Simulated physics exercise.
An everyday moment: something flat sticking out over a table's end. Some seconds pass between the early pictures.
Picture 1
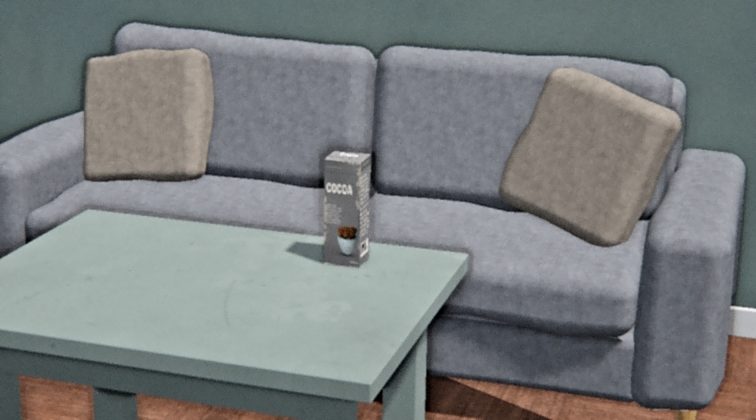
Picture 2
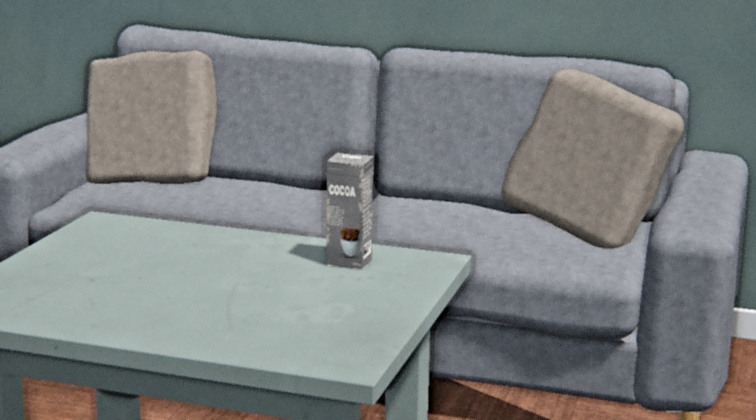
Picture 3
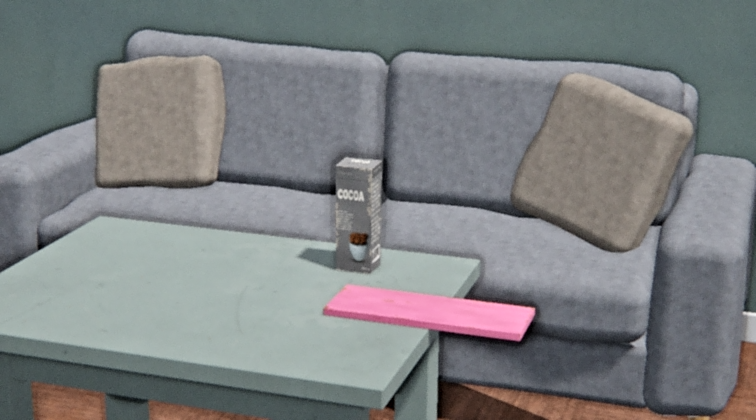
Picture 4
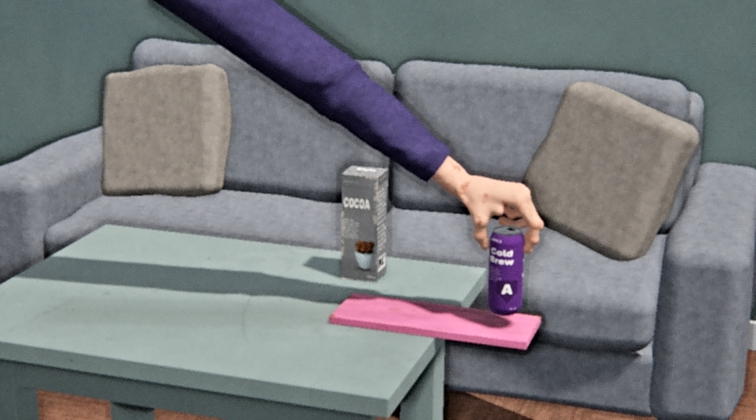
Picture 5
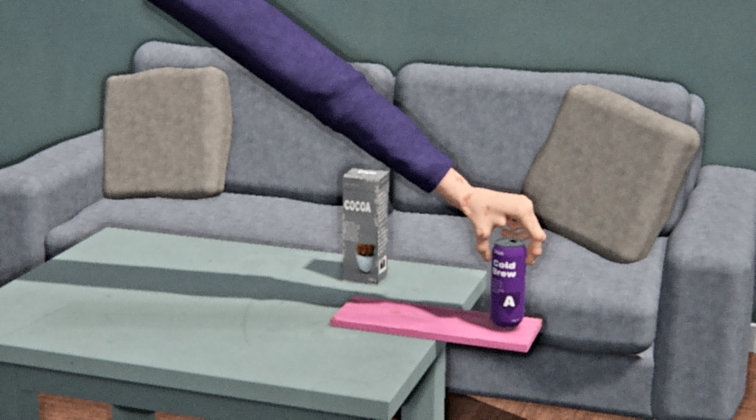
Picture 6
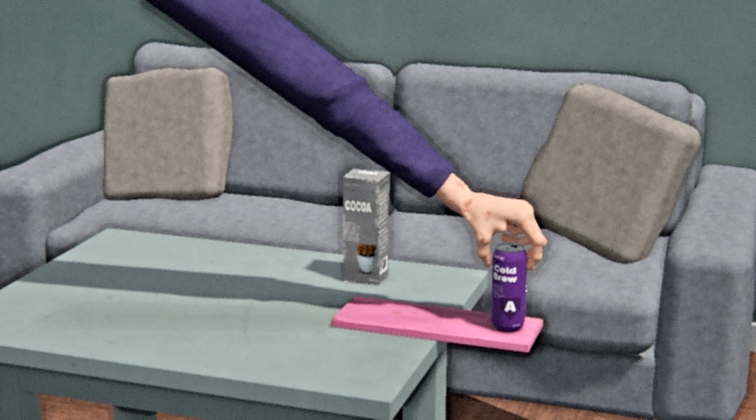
A purple-sleeved arm reaches in from the upper left and lowers a purple can onto the outer end of a pink plank, its hand still on the can. The plank, absent at first, juts past the right end of a green table, near a grey cocoa carton, before a grey-blue sofa with two beige cushions. The slightly raised view shifts a little, the scene sliding slightly right and down.
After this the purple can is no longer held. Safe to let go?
In the end the plank comes down.
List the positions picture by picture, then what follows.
In the first picture, the last thing is not in view yet.
In the second picture, the last thing is not in view yet.
In the third picture, the last thing is not in view yet; pink plank (429, 312).
The fourth picture shows on its way; purple can (506, 271); pink plank (435, 320).
The fifth picture shows on its way; purple can (508, 283); pink plank (436, 323).
The sixth picture shows in place under the hand; purple can (509, 287); pink plank (437, 323).
Then, 0.50 s past the last view, purple can and pink plank now down on the floor or falling.
Then, 0.70 s past the last view, things are still on the move.
Then, 0.80 s past the last view, as before.
Finally, down on the floor or falling, purple can and pink plank; grey carton still in place. The plank tips off the edge.
